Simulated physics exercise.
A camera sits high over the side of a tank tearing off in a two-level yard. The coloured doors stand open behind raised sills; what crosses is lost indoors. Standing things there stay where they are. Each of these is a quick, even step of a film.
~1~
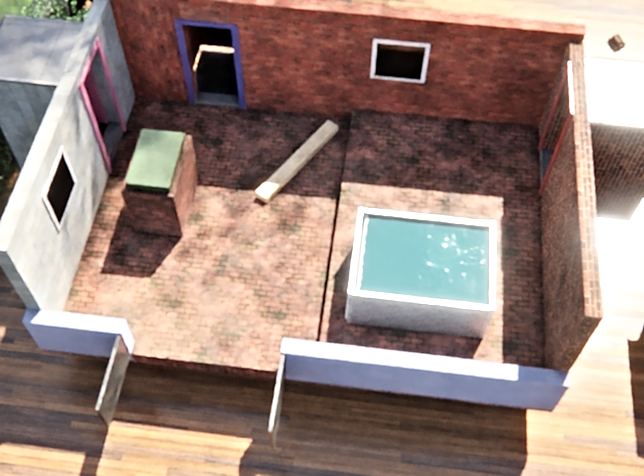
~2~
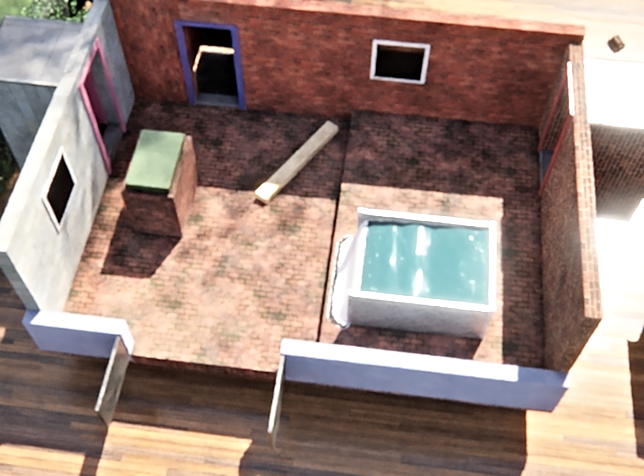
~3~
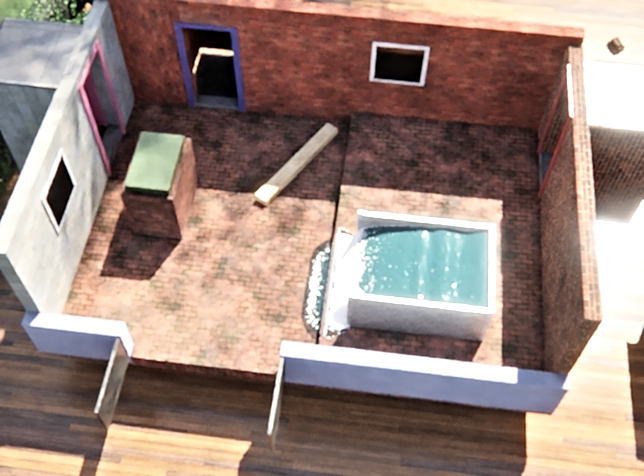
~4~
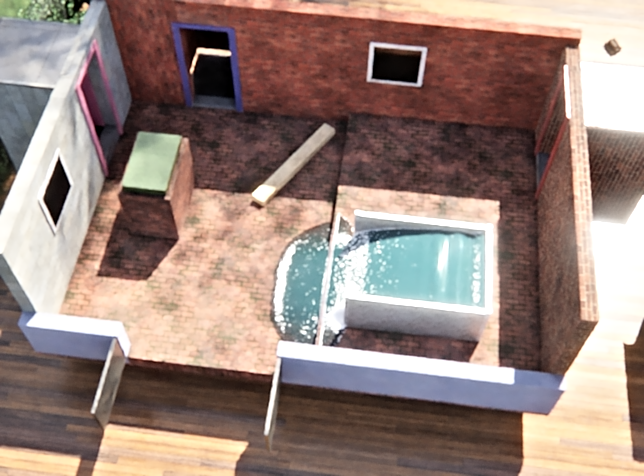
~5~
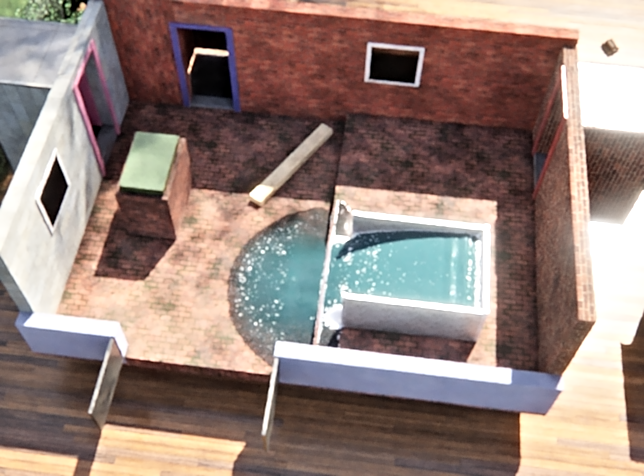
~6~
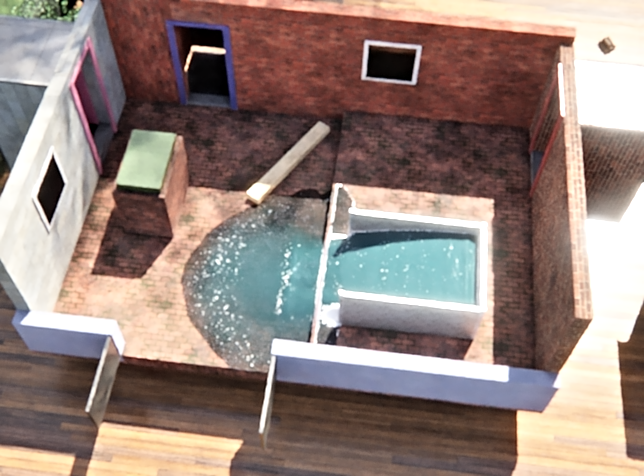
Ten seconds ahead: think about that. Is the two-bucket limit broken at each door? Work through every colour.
In order: Red door: Does not overshoot; pink door: Does not overshoot; blue door: Overshoots.
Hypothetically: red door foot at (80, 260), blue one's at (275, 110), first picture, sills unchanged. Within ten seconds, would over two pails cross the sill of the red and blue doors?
Outcome - red: Breaks the limit, blue: Breaks the limit.
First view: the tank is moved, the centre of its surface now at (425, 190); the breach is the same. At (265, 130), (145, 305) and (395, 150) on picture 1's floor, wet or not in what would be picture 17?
First one gets inundated, next one gets inundated, last one stays unwetted.
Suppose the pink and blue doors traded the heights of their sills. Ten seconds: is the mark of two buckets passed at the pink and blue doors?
Pink: Over the mark; blue: Under the mark.
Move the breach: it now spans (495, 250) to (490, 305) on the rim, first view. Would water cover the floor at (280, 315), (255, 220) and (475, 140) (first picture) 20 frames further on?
First soaked through, second kept bare, third soaked through.
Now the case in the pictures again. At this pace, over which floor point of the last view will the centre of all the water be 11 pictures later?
Centre of the water: Near (253, 270).
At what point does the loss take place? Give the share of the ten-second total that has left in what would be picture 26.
About 40 %.
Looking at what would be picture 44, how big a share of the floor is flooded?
Close to 60 %.
A moment on, water covers 40 % of the floor; the red door not reached, the pink door not reached, the blue door not reached.
Next, water covers 50 % of the floor; the red door not reached, the pink door wet at the sill, nothing in, the blue door wet at the sill, nothing in.
Then, water covers 60 % of the floor; the red door not reached, the pink door wet at the sill, nothing in, the blue door over two buckets in.
Later, water covers 60 % of the floor; the red door not reached, the pink door wet at the sill, nothing in, the blue door far over two buckets in.
In the end, water covers 60 % of the floor; the red door not reached, the pink door wet at the sill, nothing in, the blue door far over two buckets in.
